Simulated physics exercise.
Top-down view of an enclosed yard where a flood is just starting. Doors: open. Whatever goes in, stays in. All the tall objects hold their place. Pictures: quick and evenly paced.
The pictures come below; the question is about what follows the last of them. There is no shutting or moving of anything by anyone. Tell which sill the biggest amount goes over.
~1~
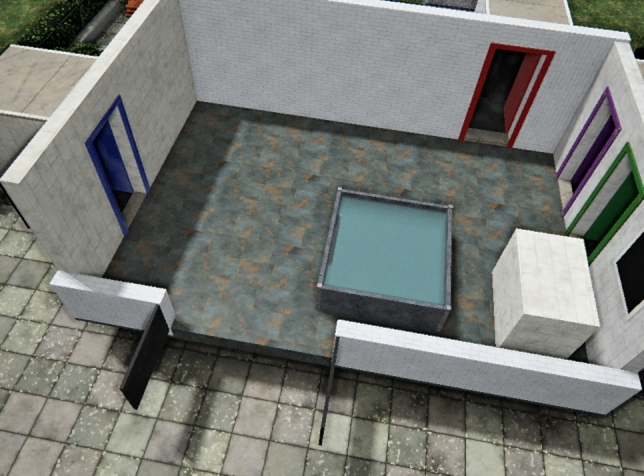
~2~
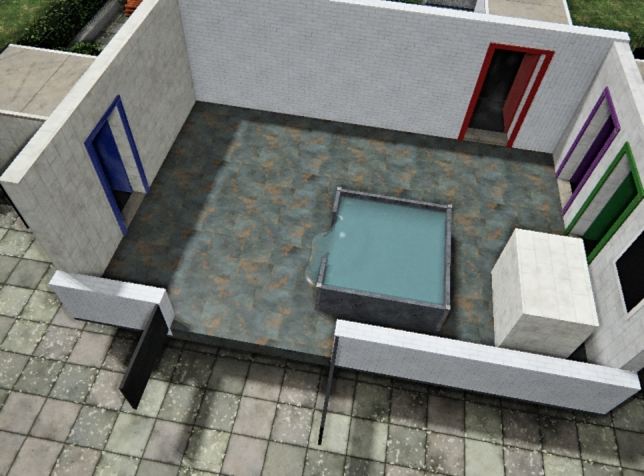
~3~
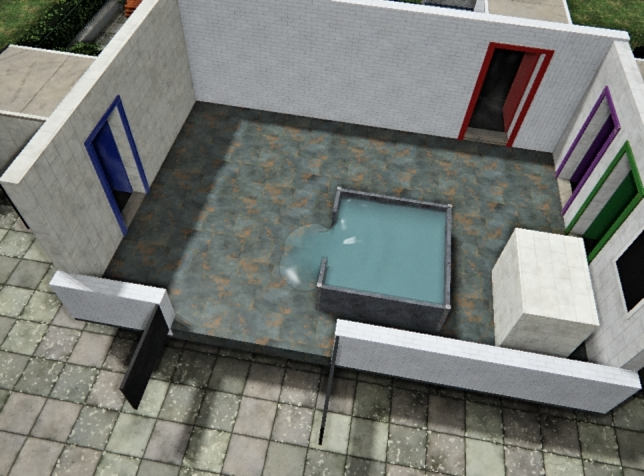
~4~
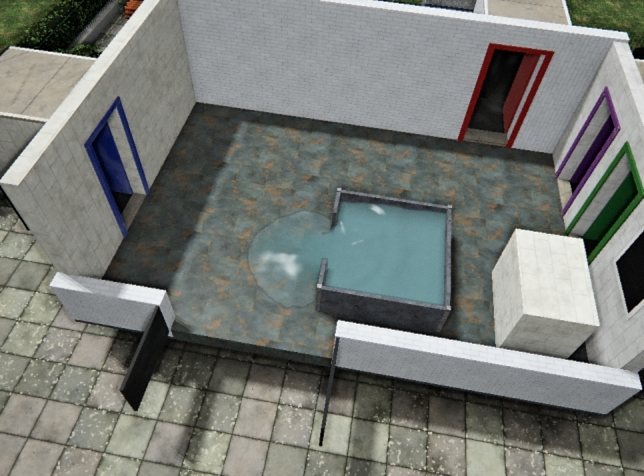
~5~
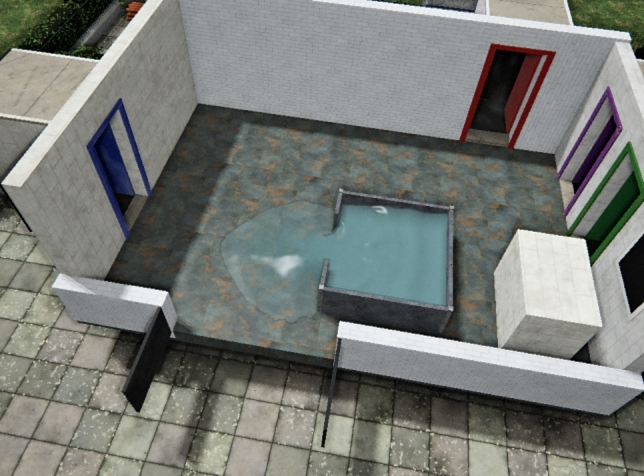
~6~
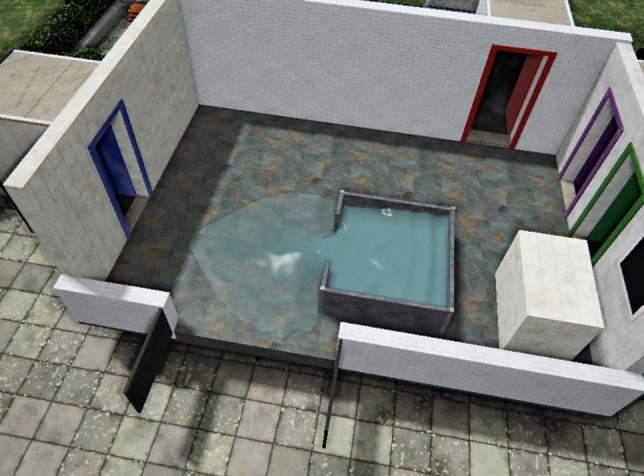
It goes over the blue sill.
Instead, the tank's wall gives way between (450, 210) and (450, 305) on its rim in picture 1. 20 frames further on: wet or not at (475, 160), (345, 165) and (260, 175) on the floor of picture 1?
Soaked, untouched, untouched.
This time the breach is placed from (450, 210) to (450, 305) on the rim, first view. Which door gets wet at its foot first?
Answer: The green-painted one.
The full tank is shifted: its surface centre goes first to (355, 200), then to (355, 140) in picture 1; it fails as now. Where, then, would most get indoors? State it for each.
Taking them in turn, I'd say the door marked blue and then the blue door.
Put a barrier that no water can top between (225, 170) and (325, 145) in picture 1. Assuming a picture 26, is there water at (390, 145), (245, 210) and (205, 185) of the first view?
First spot unreached, second soaked, third soaked.
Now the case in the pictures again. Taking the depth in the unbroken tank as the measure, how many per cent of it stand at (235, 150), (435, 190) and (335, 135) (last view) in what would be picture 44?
I'd put them at close to 10 per cent, then 0 per cent, then 6 per cent.
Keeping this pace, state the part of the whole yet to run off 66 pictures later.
About 72 %.
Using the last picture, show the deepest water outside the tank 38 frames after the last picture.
Deepest spot: Near (198, 108).
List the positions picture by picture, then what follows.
In the first picture, still water in the water tank at (389, 247).
In the second picture, the front is at (312, 281), out from the gap at (330, 252).
In the third picture, water pours out at (330, 253) and has run to (285, 274).
In the fourth picture, water pours out at (330, 254) and has run to (253, 260).
In the fifth picture, water pours out at (332, 254) and has run to (226, 251).
In the sixth picture, water pours out at (333, 255) and has run to (194, 243).
A moment on, water covers 30 % of the floor; green door not reached, purple door not reached, red door not reached, blue door a trickle in.
Next, water covers 40 % of the floor; green door not reached, purple door not reached, red door not reached, blue door some in.
Then, water covers 40 % of the floor; green door not reached, purple door not reached, red door not reached, blue door a lot in.
Later, water covers 50 % of the floor; green door not reached, purple door not reached, red door not reached, blue door a lot in.
In the end, water covers 80 % of the floor; green door not reached, purple door wet at the sill, nothing in, red door wet at the sill, nothing in, blue door a lot in; the blue door has let in the most.
